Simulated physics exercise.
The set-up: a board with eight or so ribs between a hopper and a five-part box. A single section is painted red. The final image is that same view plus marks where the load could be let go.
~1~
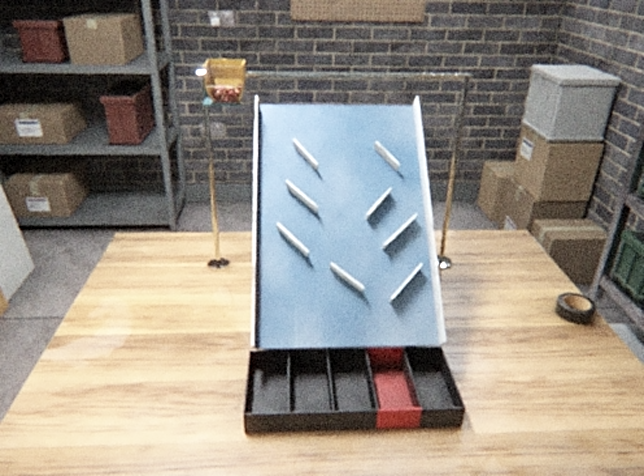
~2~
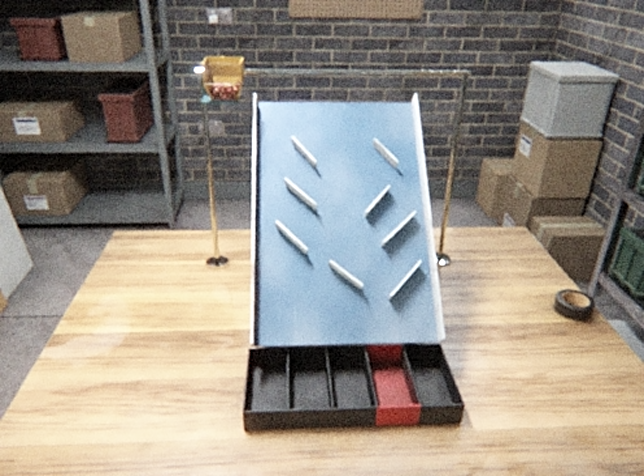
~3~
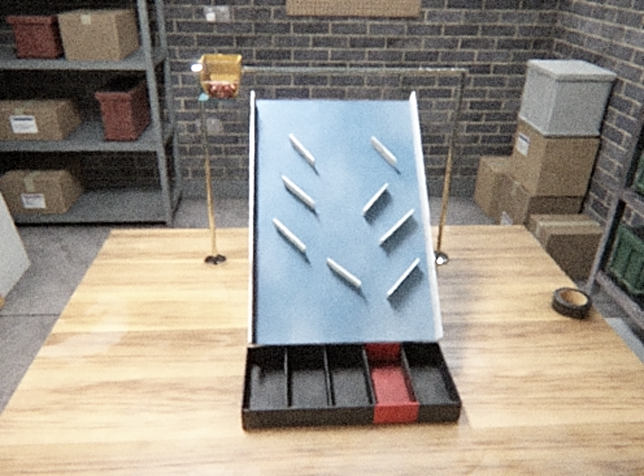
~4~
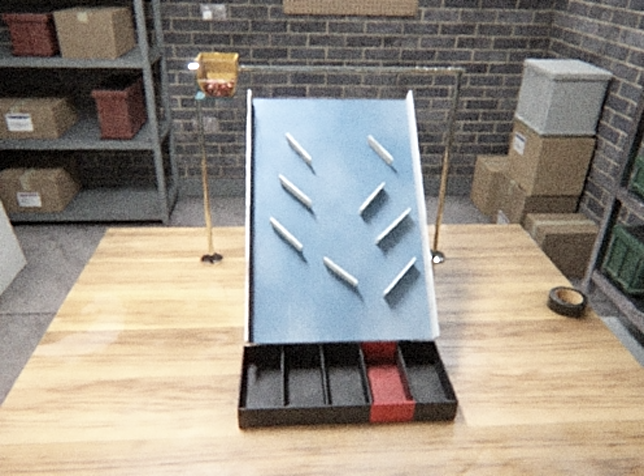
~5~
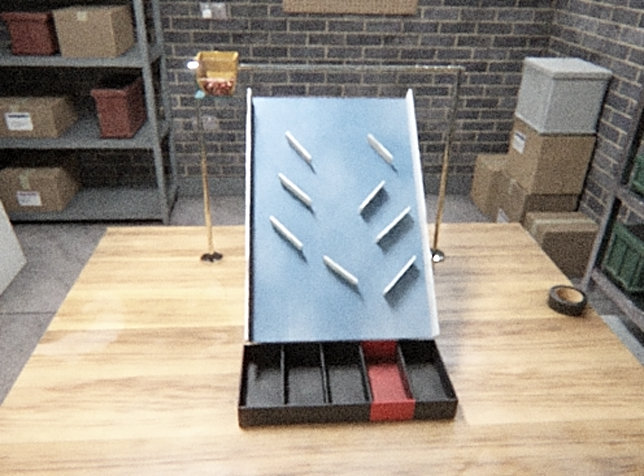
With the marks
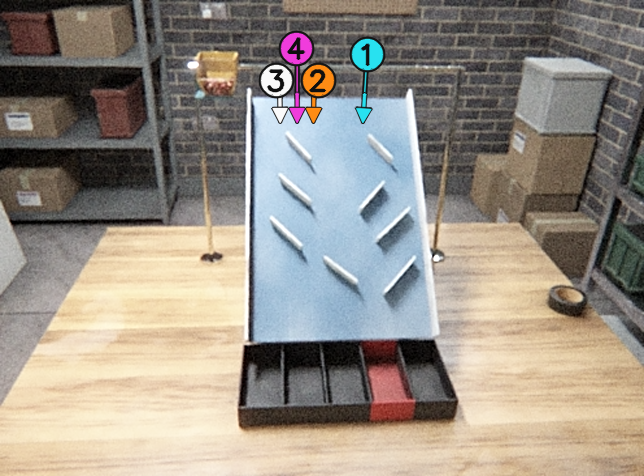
The view shifted very slightly, but nothing else moved: a small yellow hopper holding something reddish stayed at the upper left, beside a sloping blue ribbed board above a black box with one red section.
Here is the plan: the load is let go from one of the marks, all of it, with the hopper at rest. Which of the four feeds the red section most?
2 beats the others.
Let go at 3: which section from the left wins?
It is the first one.
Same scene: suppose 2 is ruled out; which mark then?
That is mark 4.
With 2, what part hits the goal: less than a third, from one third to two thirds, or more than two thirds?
More than two thirds.
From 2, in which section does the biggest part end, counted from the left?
The fourth from the left.
On the marked copy, mark 1 meets the board at (363, 117); mark 2 meets the board at (313, 117); mark 3 meets the board at (280, 117); mark 4 meets the board at (297, 117).
With 1, about half in the red section, about half in other sections.
With 2, most in the red section, a small part in other sections.
With 3, about a quarter in the red section, about two thirds in other sections.
With 4, about two thirds in the red section, about a quarter in other sections.
